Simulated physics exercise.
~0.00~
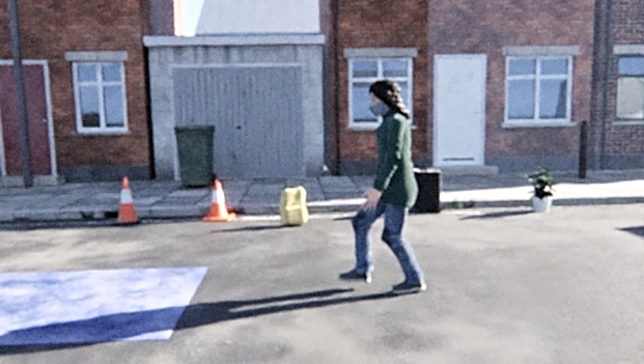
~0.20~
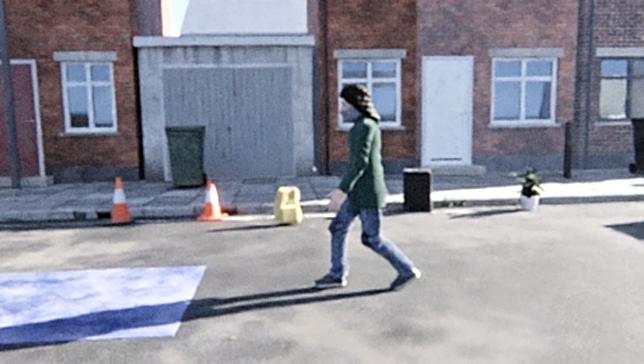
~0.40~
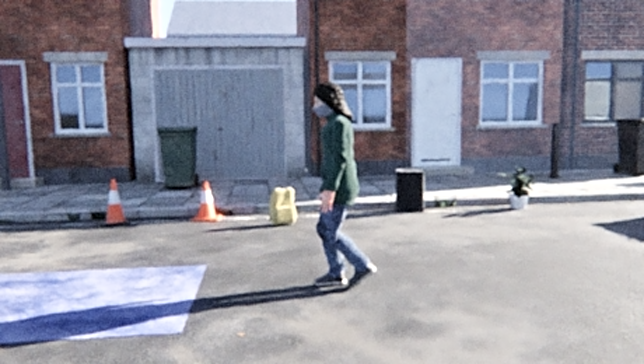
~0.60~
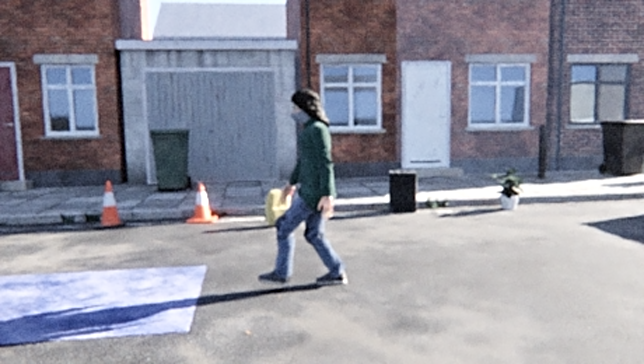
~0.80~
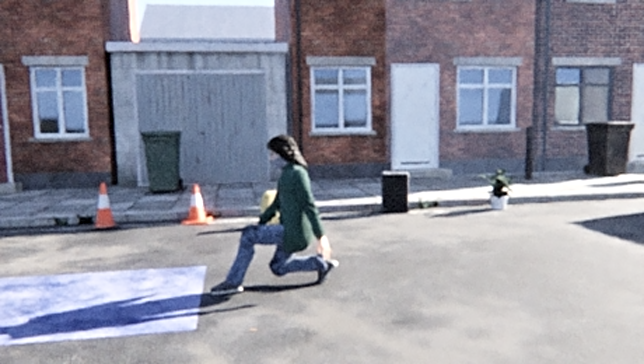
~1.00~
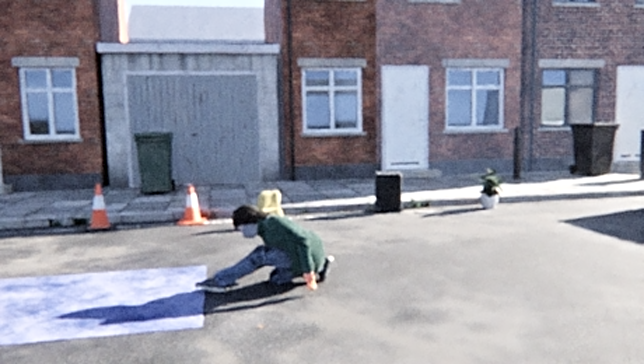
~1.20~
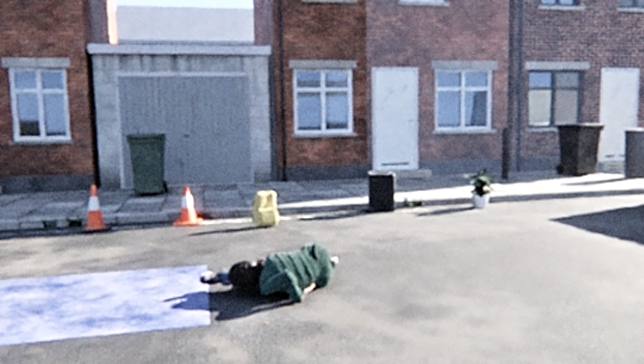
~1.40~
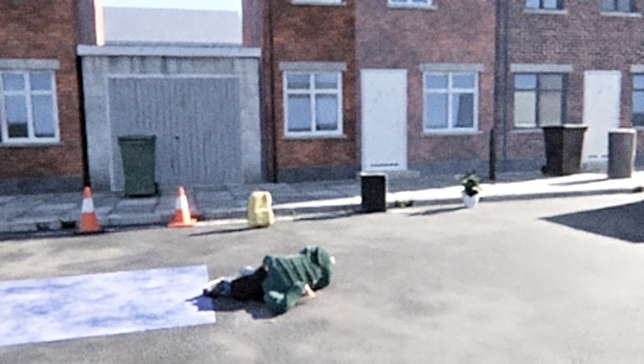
A person in green walks left, crumples down, and lies short of the blue mat.
